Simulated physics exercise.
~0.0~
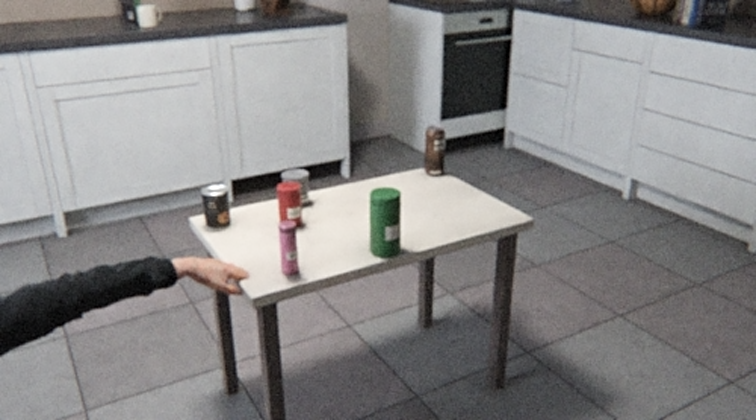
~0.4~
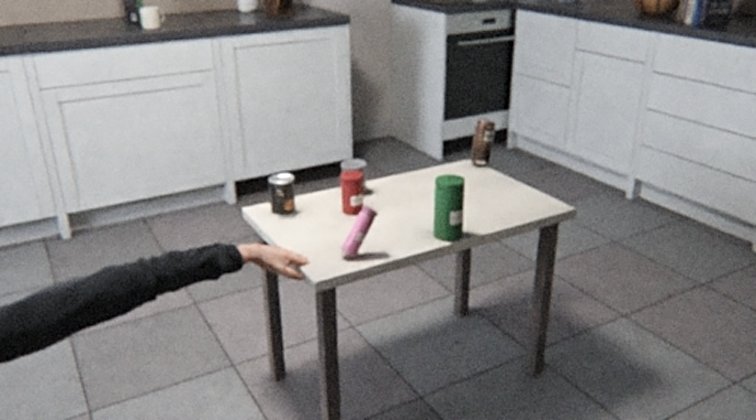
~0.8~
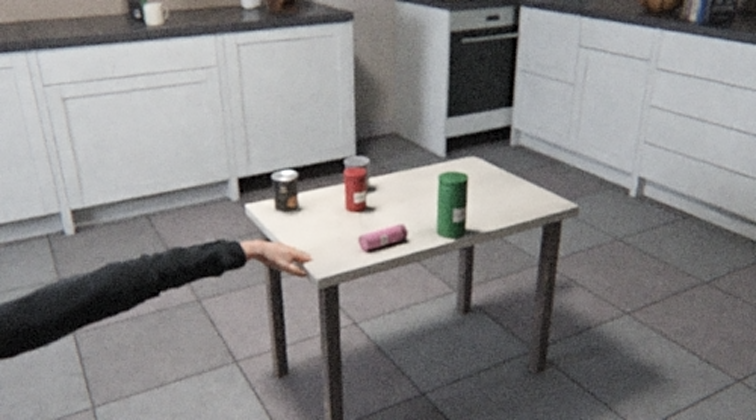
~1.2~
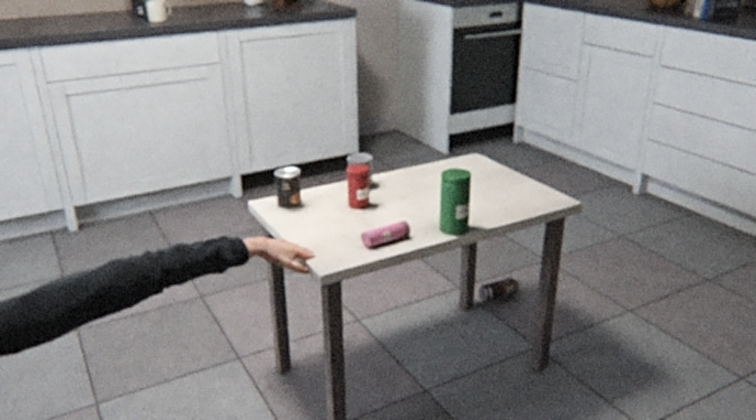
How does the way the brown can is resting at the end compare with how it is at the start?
At the start the brown can stands upright on the table, but at the end it lies on its side on the floor.
